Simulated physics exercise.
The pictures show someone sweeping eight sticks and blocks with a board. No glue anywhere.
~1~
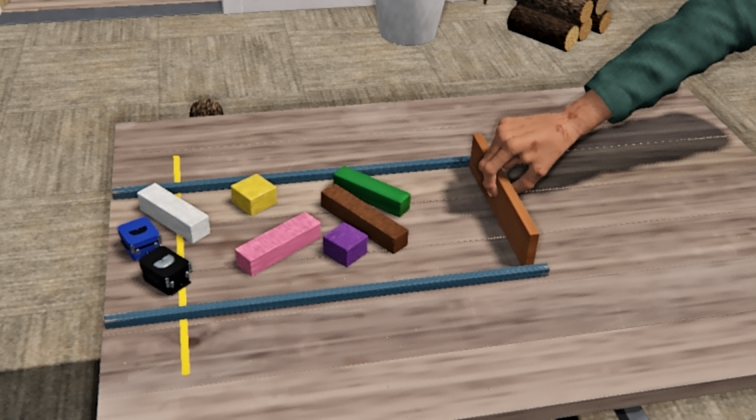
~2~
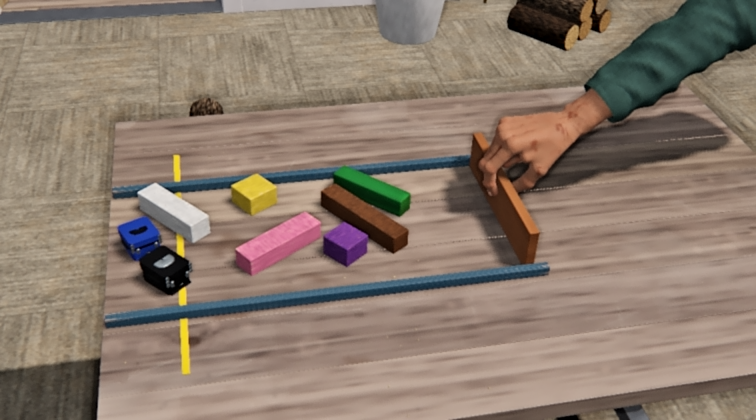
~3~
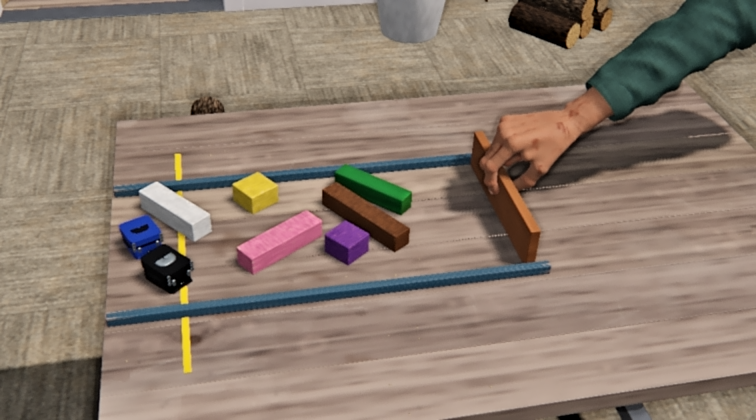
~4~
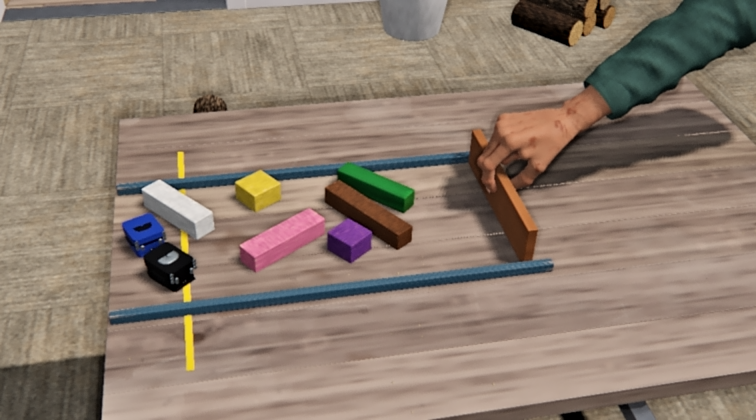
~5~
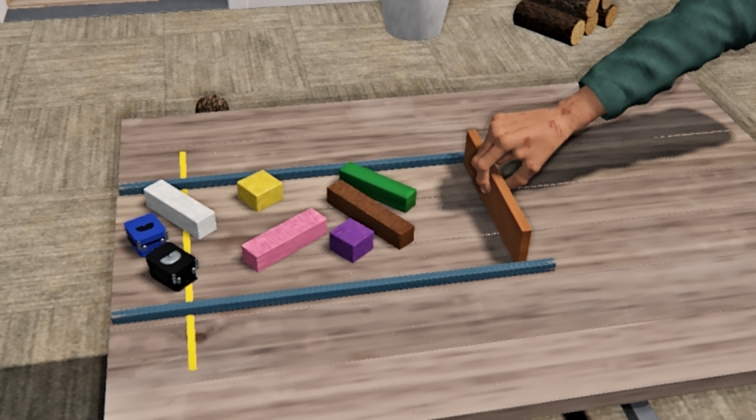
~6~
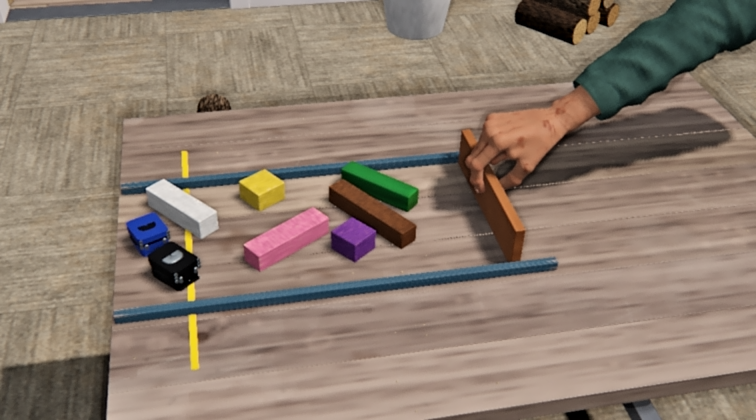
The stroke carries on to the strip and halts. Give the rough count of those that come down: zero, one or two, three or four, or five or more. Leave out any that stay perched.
In the end the number that fall off is one or two.
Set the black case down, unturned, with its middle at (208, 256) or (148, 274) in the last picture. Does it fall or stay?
The black case drops off; goes over.
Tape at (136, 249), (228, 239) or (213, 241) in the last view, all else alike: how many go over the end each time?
Try by try, 6, 0 and 0.
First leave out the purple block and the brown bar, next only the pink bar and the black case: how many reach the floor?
It would be 0 and 1.
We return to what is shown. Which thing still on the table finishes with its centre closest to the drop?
Foremost is the white bar.
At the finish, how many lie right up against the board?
2 of them.
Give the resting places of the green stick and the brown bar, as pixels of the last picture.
Near (177, 207) and (157, 239).
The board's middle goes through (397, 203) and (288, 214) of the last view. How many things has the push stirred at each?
By then 2, and 6.
Early on, none off yet; blue case at rest near (149, 236); black case at rest near (174, 268); white bar at rest near (182, 209).
A while later, none off yet; blue case at rest near (148, 236); black case travelled about its own width near (139, 280); white bar travelled a little near (165, 213).
Finally, the number that fall off is one or two; lost, black case and blue case.
